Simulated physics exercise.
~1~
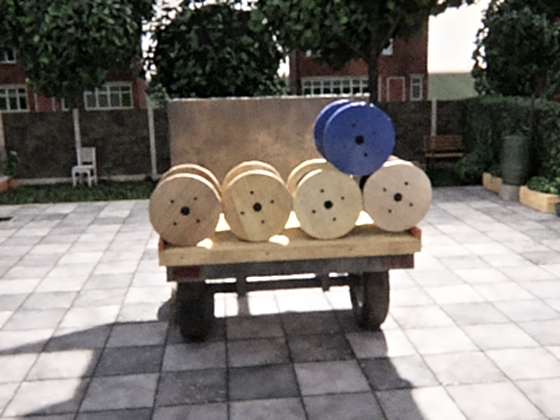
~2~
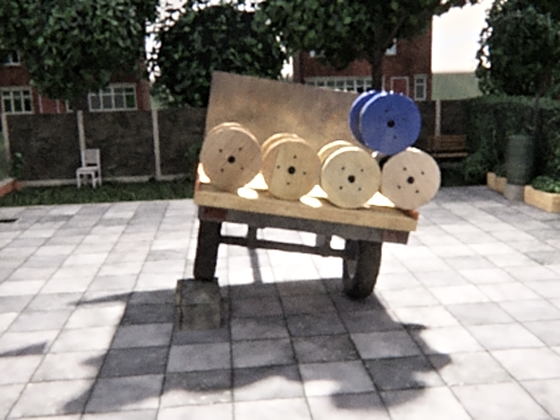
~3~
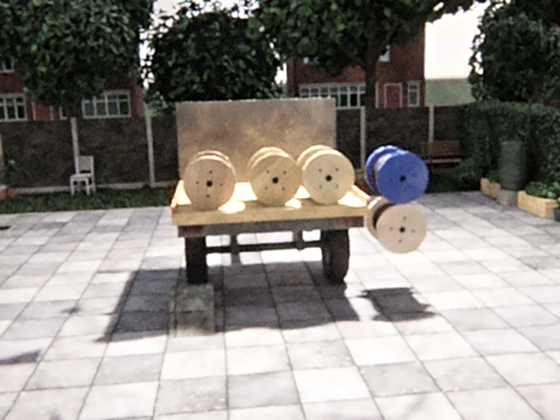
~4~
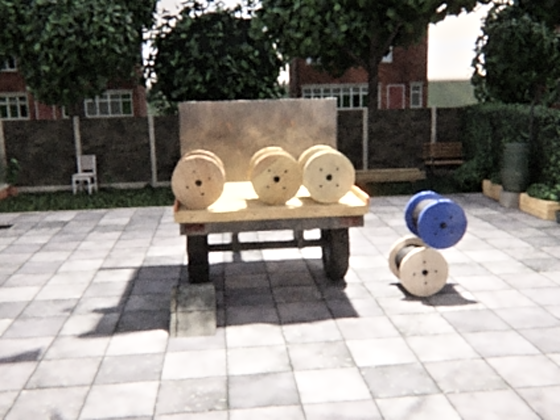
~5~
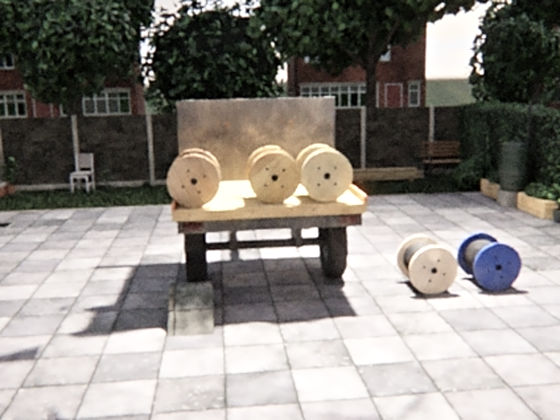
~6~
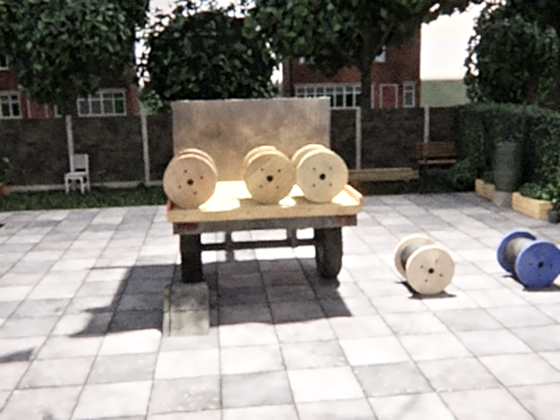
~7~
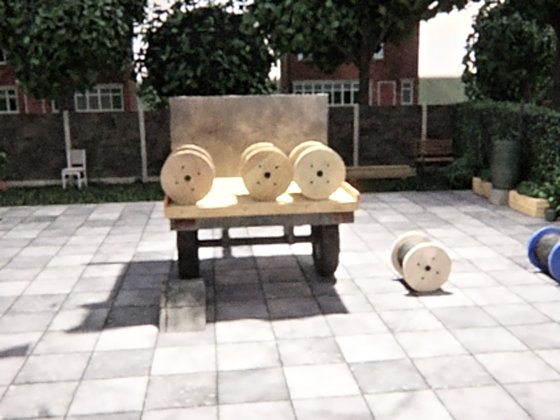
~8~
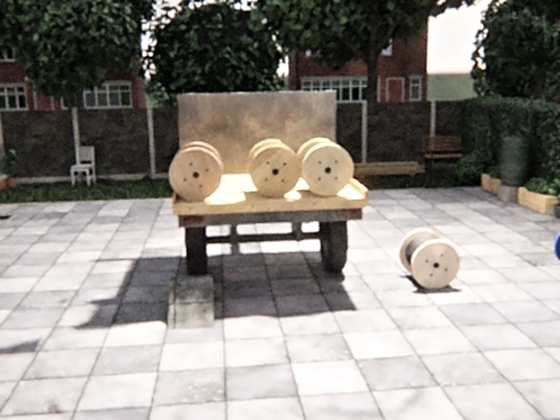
A blue cable reel rests on top of a row of four pale wooden ones on a flatbed trailer, seen from behind in a sunny paved yard with a wall, trees and brick houses beyond. The trailer tilts down to the right as its left wheel rides over a grey block, and the reels shift that way. As the bed levels, the blue reel and the rightmost pale one drop off the right side. Both land on the paving, where the blue one rolls away to the right. It ends almost out of view, with one pale reel on the ground and three still aboard.
